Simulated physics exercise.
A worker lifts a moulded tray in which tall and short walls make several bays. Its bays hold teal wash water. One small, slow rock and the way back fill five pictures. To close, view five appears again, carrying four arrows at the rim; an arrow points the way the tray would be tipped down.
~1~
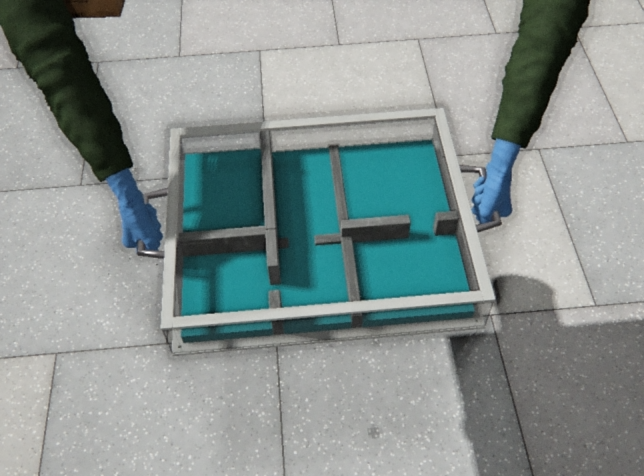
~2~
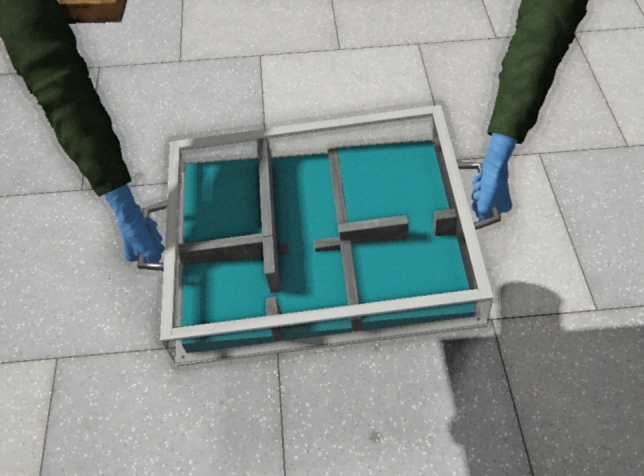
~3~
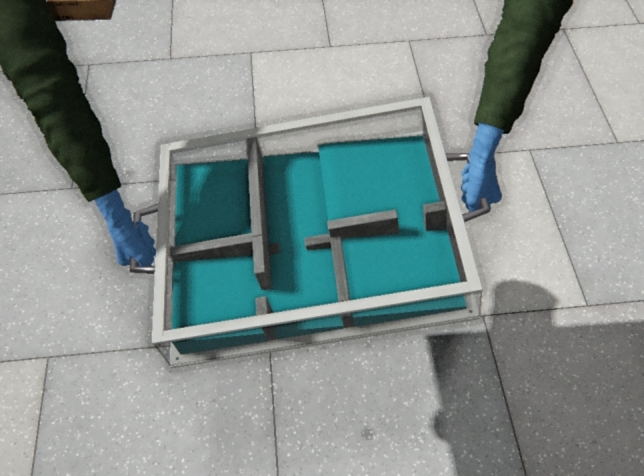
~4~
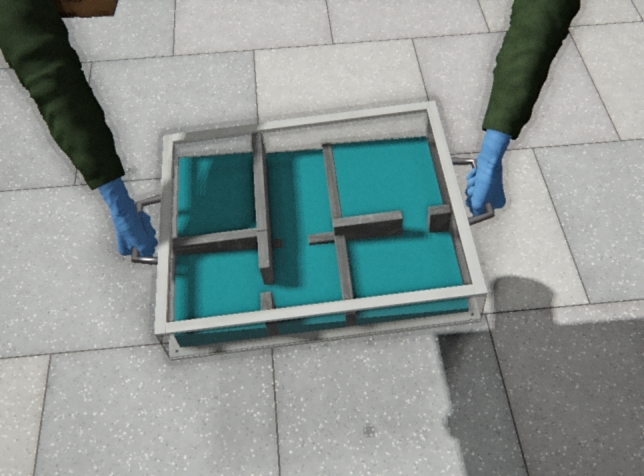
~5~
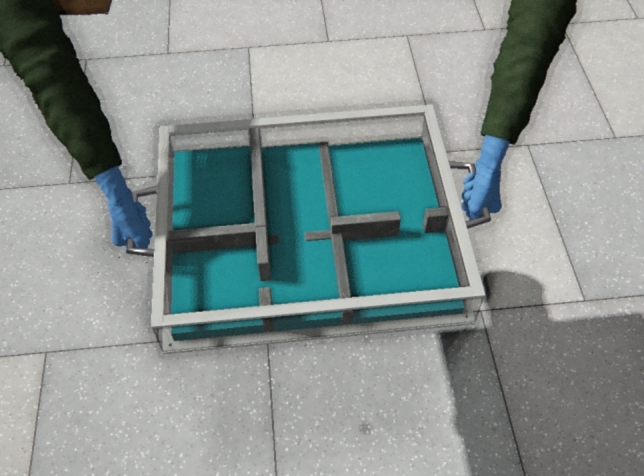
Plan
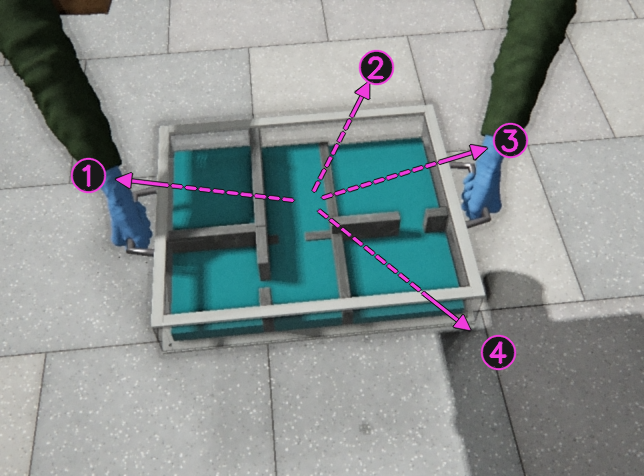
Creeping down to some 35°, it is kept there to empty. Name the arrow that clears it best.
It is 4.
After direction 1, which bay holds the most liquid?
It is the back left one.
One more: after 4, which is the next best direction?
That is direction 2.
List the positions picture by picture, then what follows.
In the first frame, the tray is level; deepest in the back left bay, at (227, 196), shallowest in the front right.
In the second frame, tipped about 5° down to the left; no wall is crossed.
In the third frame, tipped about 8° down to the left; liquid runs over the wall between the back middle and back right bays.
In the fourth frame, tipped about 4° down to the left; no wall is crossed.
In the fifth frame, the tray is level; deepest in the back left bay, at (216, 193), shallowest in the back right.
On the marked copy, 1 ends at (121, 179); 2 ends at (366, 87); 3 ends at (481, 149); 4 ends at (465, 326).
Choosing 1, about 49 % stays in the tray, the largest part in the back left bay.
Choosing 2, about 32 % stays in the tray, the largest part in the back right bay.
Choosing 3, about 44 % stays in the tray, the largest part in the back right bay.
Choosing 4, about 22 % stays in the tray, the largest part in the front right bay.
